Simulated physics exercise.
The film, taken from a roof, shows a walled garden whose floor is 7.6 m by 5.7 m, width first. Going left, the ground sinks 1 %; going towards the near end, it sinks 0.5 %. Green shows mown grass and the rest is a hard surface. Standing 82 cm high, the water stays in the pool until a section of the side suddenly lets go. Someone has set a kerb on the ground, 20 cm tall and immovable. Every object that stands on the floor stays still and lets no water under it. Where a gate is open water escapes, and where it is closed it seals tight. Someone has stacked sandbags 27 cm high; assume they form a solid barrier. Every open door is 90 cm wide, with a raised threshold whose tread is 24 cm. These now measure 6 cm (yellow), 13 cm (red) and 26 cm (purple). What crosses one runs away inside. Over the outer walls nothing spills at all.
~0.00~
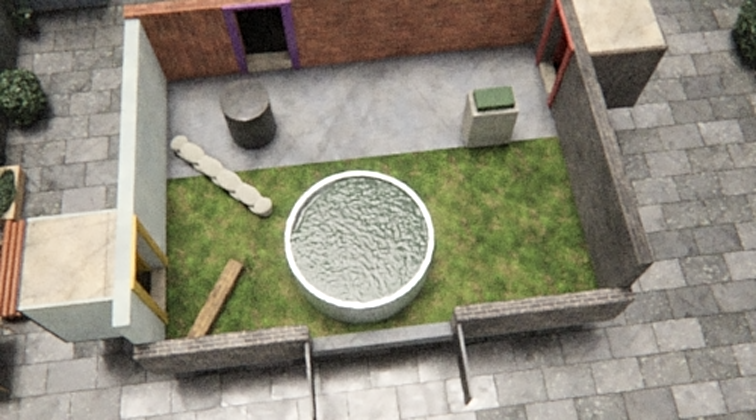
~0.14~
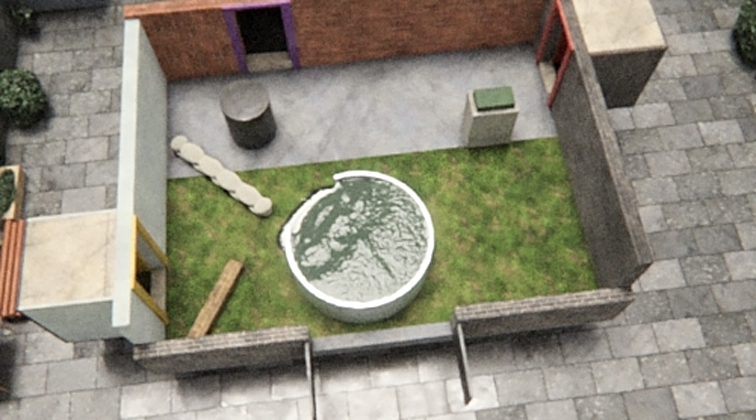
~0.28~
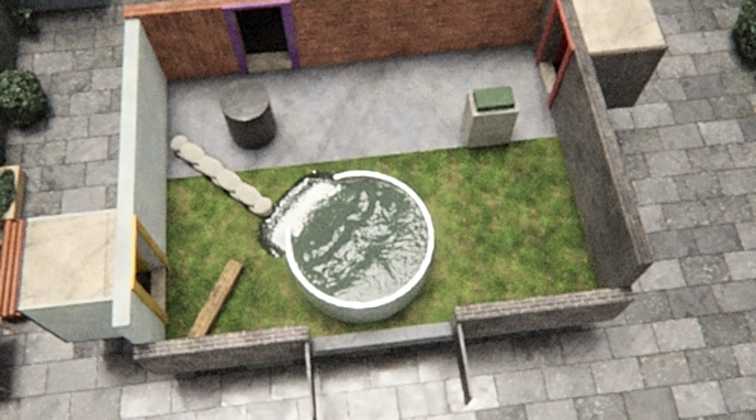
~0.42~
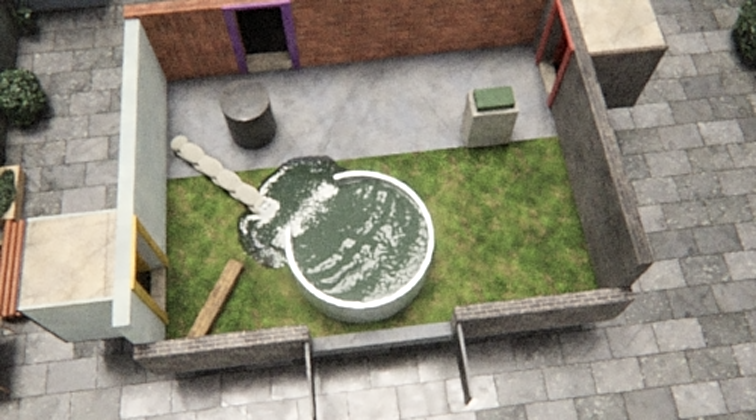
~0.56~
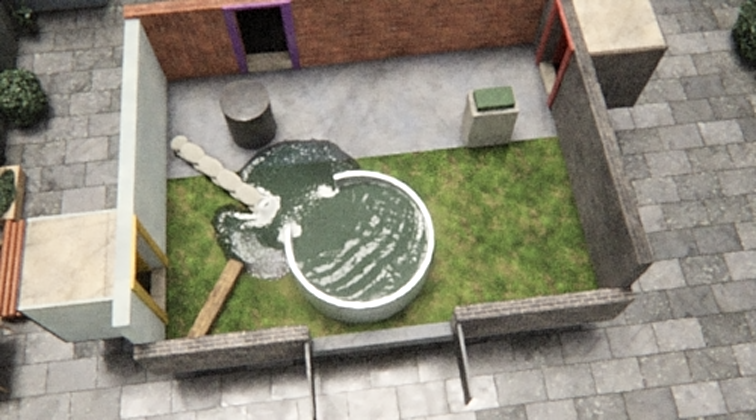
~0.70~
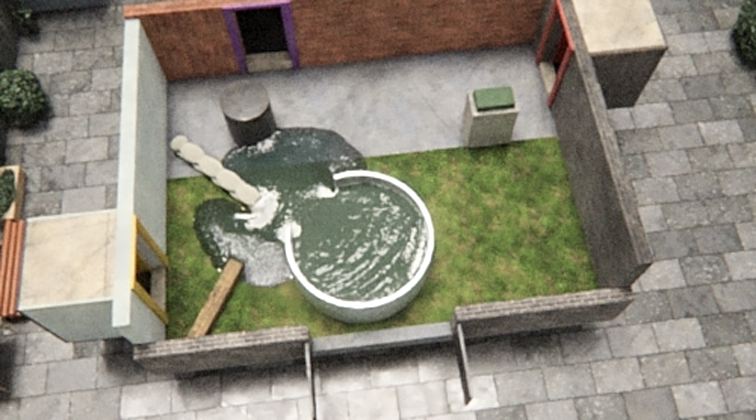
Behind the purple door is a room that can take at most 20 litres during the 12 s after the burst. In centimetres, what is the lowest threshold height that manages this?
19 cm.
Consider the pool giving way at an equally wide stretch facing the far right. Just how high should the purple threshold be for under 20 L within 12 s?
Estimate: Near 7.5 cm.
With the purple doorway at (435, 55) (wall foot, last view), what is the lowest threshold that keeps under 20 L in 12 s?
About 7.5 cm.
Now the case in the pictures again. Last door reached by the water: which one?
Door: Red.
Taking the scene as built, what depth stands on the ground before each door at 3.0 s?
Door depths (cm): Yellow = 13, red = 0, purple = 25.
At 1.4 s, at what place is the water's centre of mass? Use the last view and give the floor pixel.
About (323, 229).
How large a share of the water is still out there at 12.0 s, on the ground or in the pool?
Some 88 per cent remains.
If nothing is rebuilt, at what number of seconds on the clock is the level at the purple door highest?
Crest at t of about 3.0 s.
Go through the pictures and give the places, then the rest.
In the first frame, the pool at (360, 238) is whole and still, 82 cm deep; the purple door at (264, 38) is dry.
In the second frame, the gap is on the far side, the front 0.3 m out at (282, 235); the back of the pool holds 82 cm.
In the third frame, the front is at (265, 222), 0.7 m from the gap on the far side; 1.1 m2 of floor is wet, 82 cm left at the back.
In the fourth frame, water pours out on the far side and has run 1.2 m, to (284, 168); about 11 cm deep outside, 82 cm at the back.
In the fifth frame, the gap is on the far side, the front 1.7 m out at (258, 157); the back of the pool holds 78 cm.
In the sixth frame, the front is at (233, 152), 2.1 m from the gap on the far side; 5.3 m2 of floor is wet, 72 cm left at the back; the purple door at (264, 38), 3.5 m from the gap, is still 1.5 m from the nearest water.
After 1.4 s water covers 30 % of the floor, deepest (48 cm) near (274, 218); 7 cm at the purple door, 0 litres in over its 26 cm threshold.
After 3.0 s water covers 45 % of the floor, deepest (34 cm) near (186, 83); 25 cm at the purple door, 0 litres in over its 26 cm threshold.
After 12.0 s water covers 95 % of the floor, deepest (12 cm) near (166, 355); 7 cm at the purple door, 2 litres in over its 26 cm threshold.
At the purple door as built, the water arrived by 1.4 s and peaked near 25 cm at 3.0 s.
With a threshold of 17 cm, 29 litres would have come in within the 12 s; with 23 cm, 6 litres. So under 20 litres takes about 19 cm.
